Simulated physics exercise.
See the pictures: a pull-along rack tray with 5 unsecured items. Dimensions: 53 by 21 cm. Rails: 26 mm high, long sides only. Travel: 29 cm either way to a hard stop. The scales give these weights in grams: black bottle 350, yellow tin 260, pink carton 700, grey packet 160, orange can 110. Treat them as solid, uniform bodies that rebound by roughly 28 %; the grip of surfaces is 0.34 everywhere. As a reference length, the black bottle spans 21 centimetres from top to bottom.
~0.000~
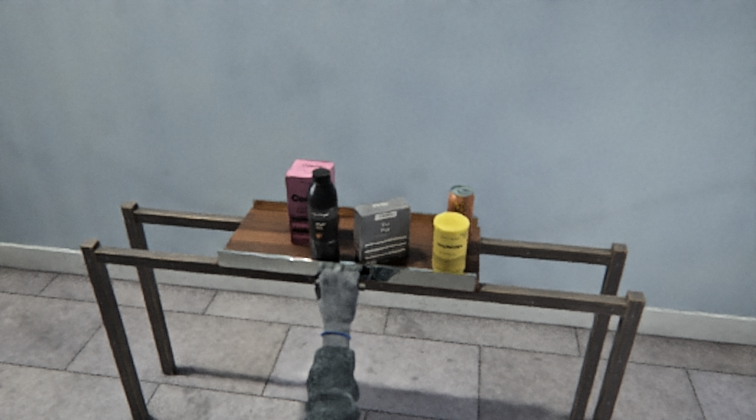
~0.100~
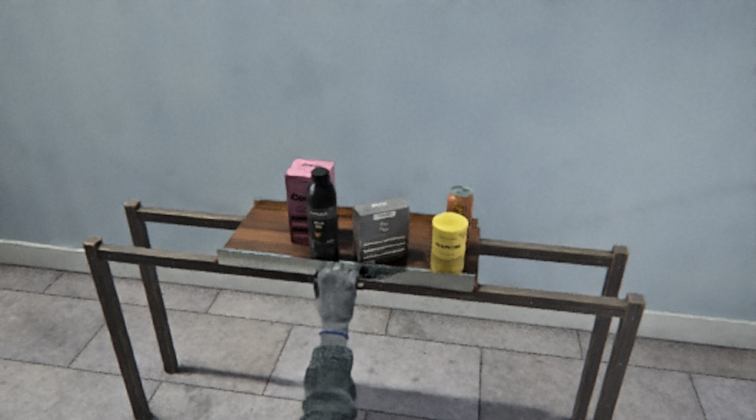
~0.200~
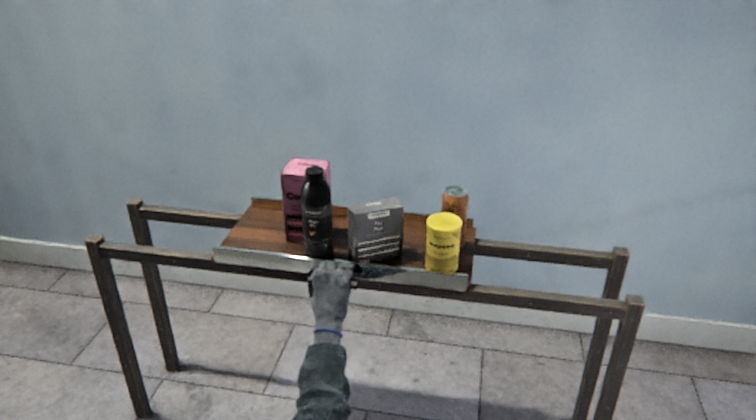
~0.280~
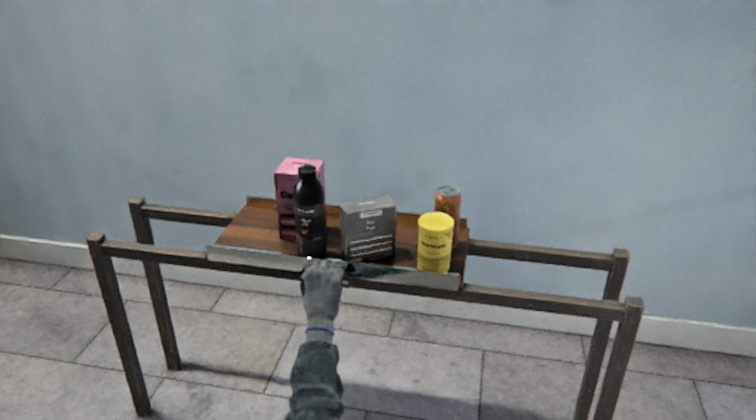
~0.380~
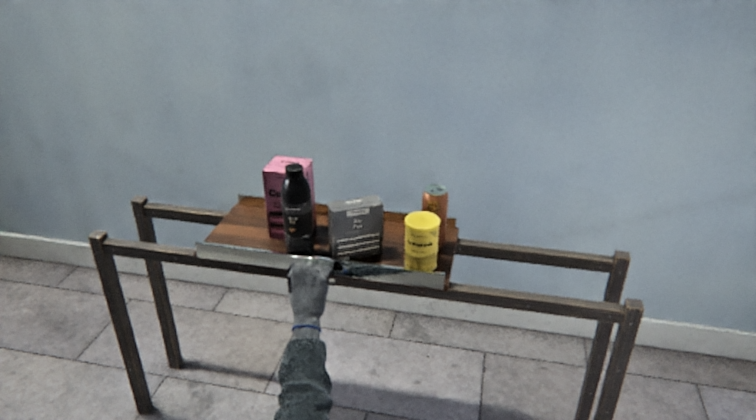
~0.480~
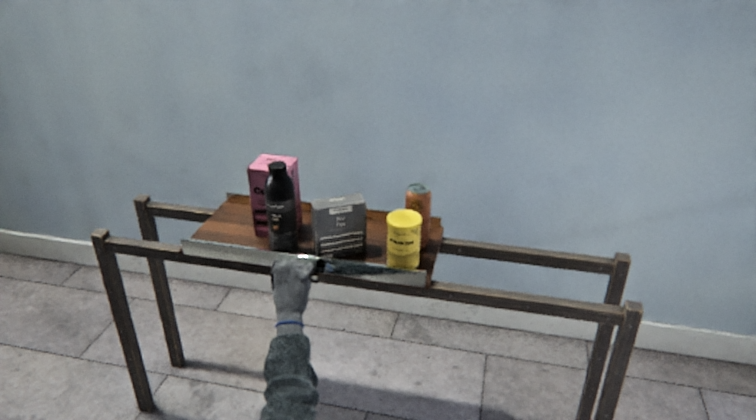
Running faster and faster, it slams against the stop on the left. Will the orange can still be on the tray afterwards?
It never gets off the tray.
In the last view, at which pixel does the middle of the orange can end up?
It winds up close to (298, 203).
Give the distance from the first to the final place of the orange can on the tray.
I'd put it at about 7 centimetres.
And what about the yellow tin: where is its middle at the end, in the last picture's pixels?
It ends up near (280, 225).
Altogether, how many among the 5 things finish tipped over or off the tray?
1.
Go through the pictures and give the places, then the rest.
Tray midway; orange can (460, 219); black bottle (323, 218), in the first frame.
Tray midway; pink carton (312, 203); grey packet (381, 232), in the second frame.
Tray 1 cm left; black bottle (317, 216); yellow tin (443, 244), in the third frame.
Tray 3 cm left; pink carton (302, 201); grey packet (368, 231), in the fourth frame.
Tray 5 cm left; black bottle (297, 213); yellow tin (421, 243), in the fifth frame.
Tray 9 cm left; orange can (418, 217); pink carton (276, 197), in the sixth frame.
Around 0.88 s, tray 29 cm left; orange can shifted 2 cm near (317, 205); black bottle shifted 2 cm; grey packet shifted 2 cm.
Around 1.08 s, tray 29 cm left; orange can shifted 7 cm near (298, 203); black bottle at 14° to upright; pink carton shifted 7 cm.
Finally (2.0 s), on their side or leaning hard on the tray, black bottle; not toppled but over 5 cm from the start, yellow tin, pink carton, grey packet and orange can. In the last view, orange can near (298, 203).
